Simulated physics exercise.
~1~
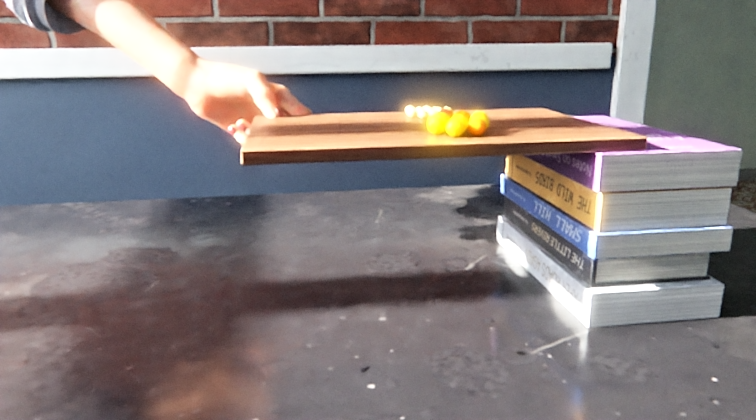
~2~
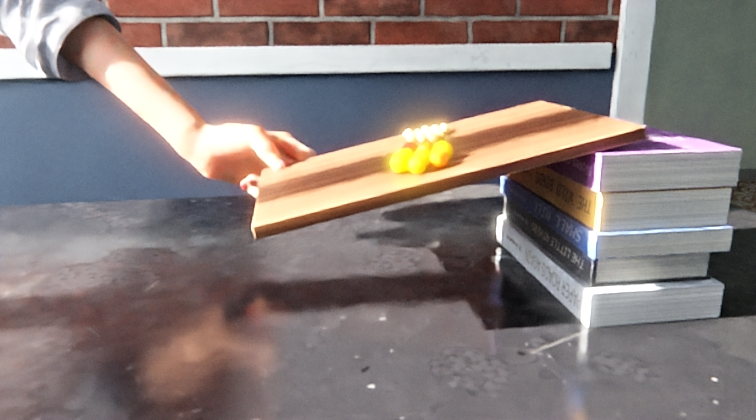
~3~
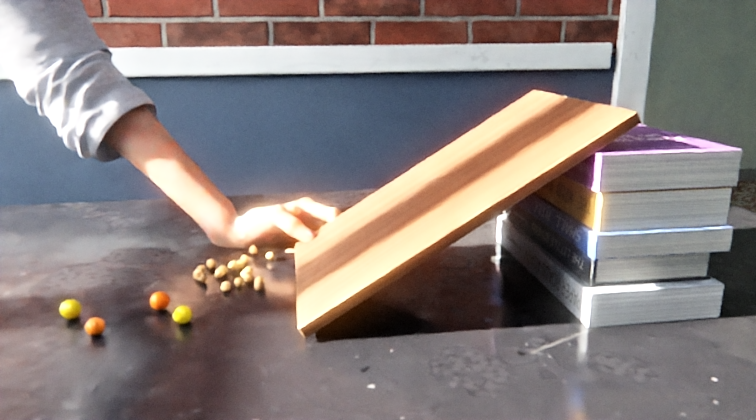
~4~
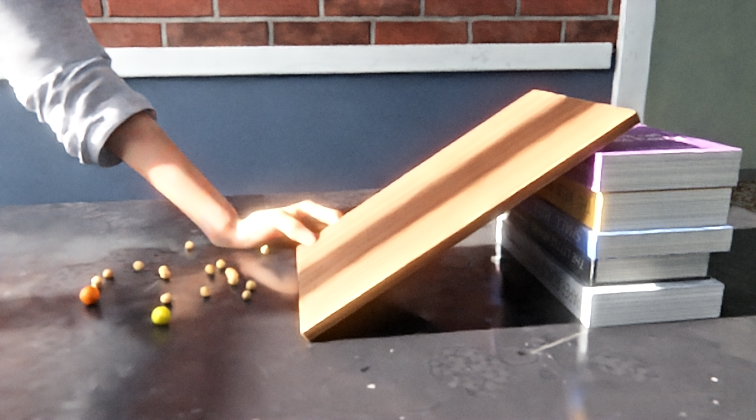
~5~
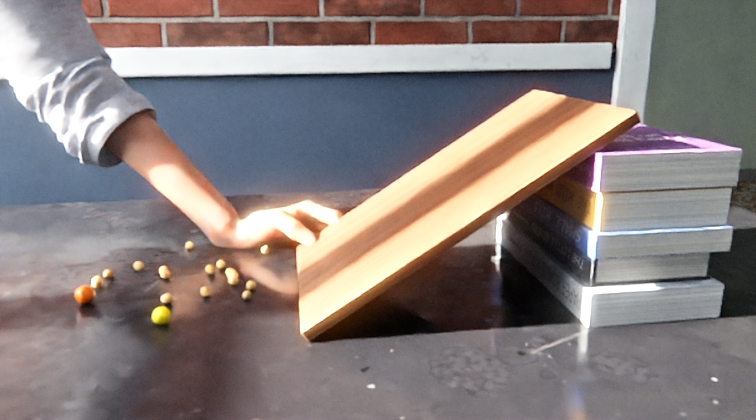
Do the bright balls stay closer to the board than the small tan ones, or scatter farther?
The bright balls, which start on the near side of the board, scatter farther along the counter than the small tan ones.
